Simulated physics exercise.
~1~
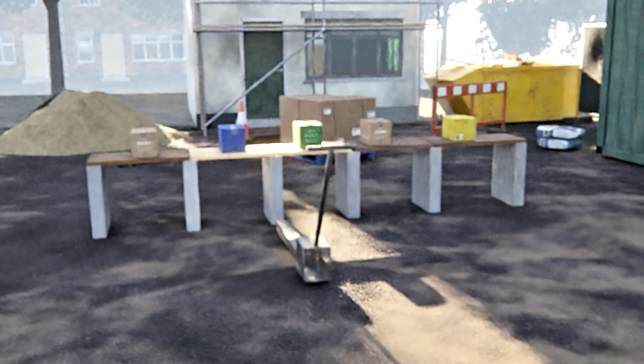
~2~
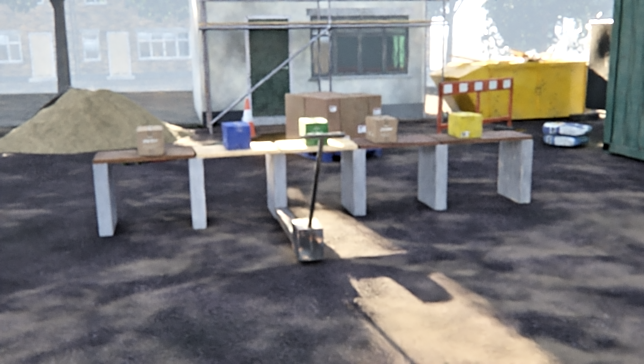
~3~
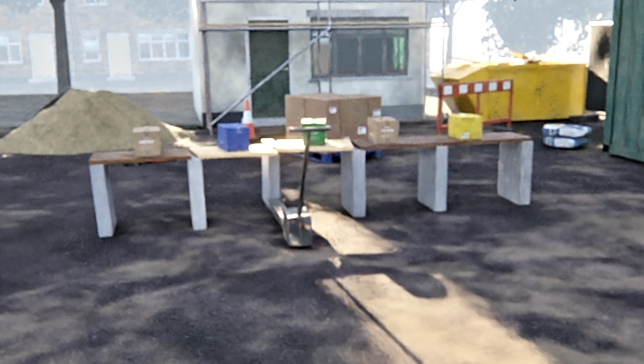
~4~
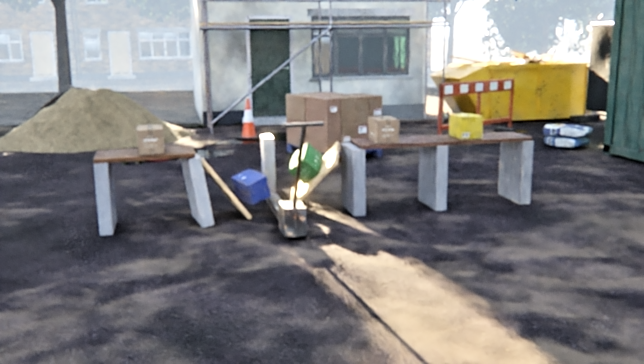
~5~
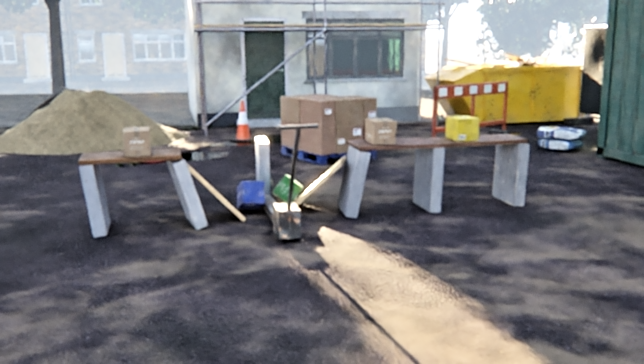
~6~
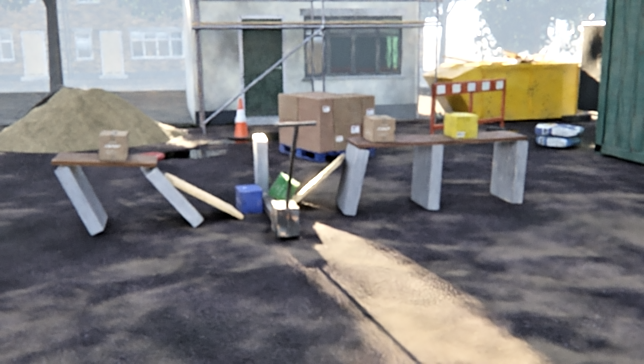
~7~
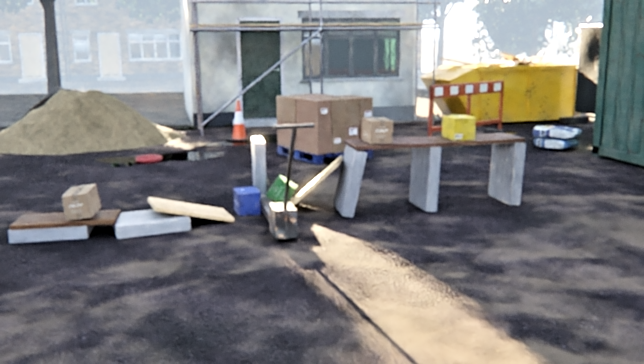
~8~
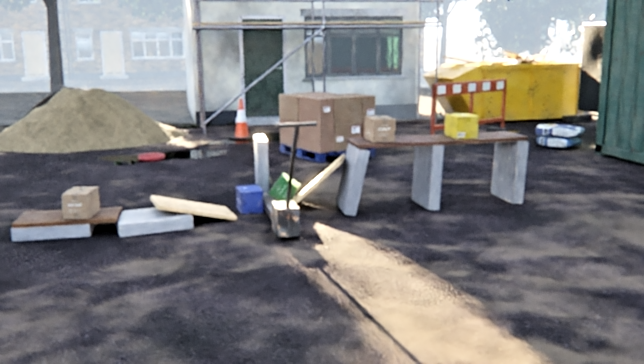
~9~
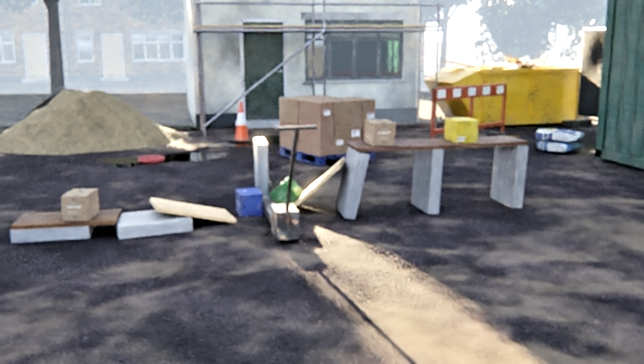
In this clip, a floor jack slides in beneath a makeshift rack of boards on upright supports, and the middle collapses, dropping the blue and green cartons. The left section then topples leftward and lies flat, while the right section stays standing with the yellow carton on top.
